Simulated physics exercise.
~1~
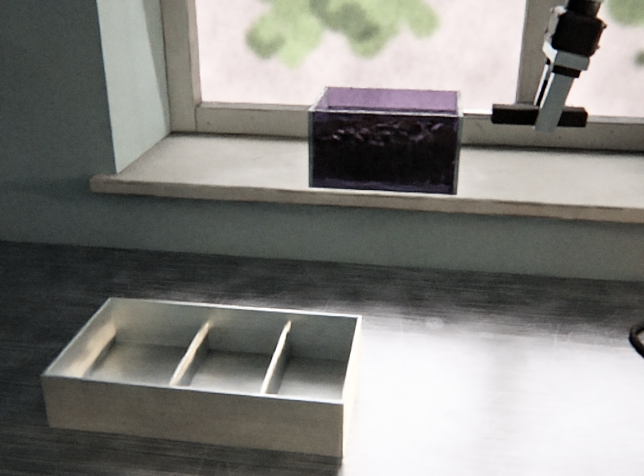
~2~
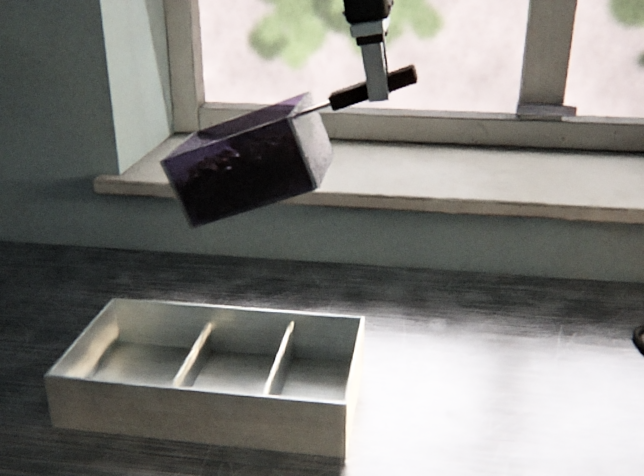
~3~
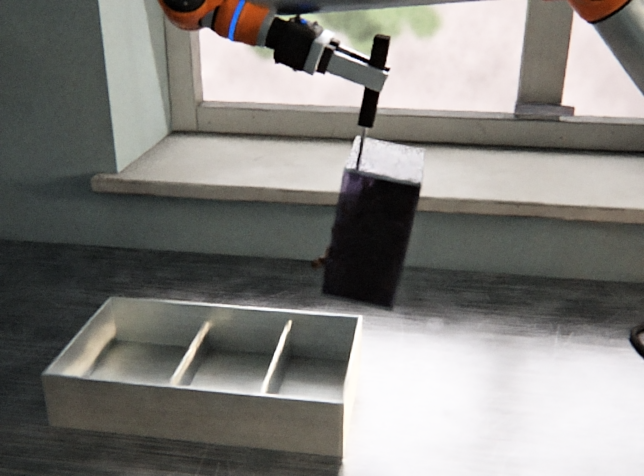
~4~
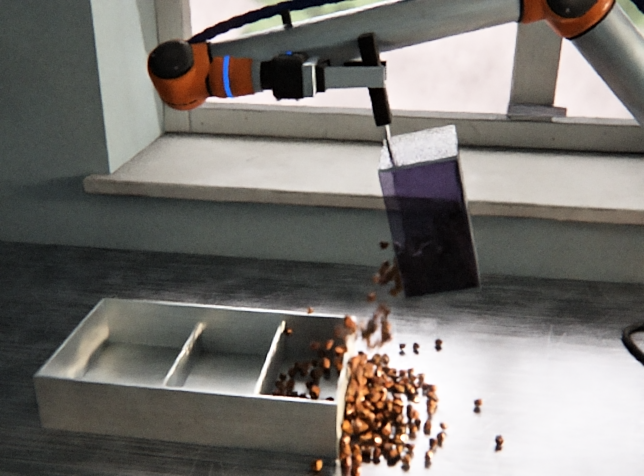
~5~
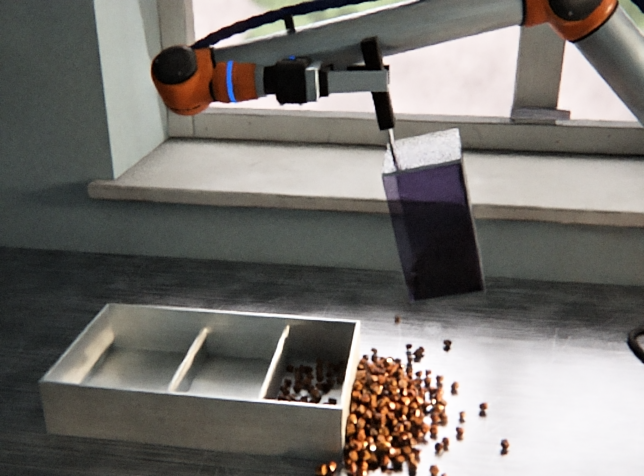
Robot arm lifting a dark purple box from a windowsill and tipping brown pellets partly into a divided tray, many spilling beside it.
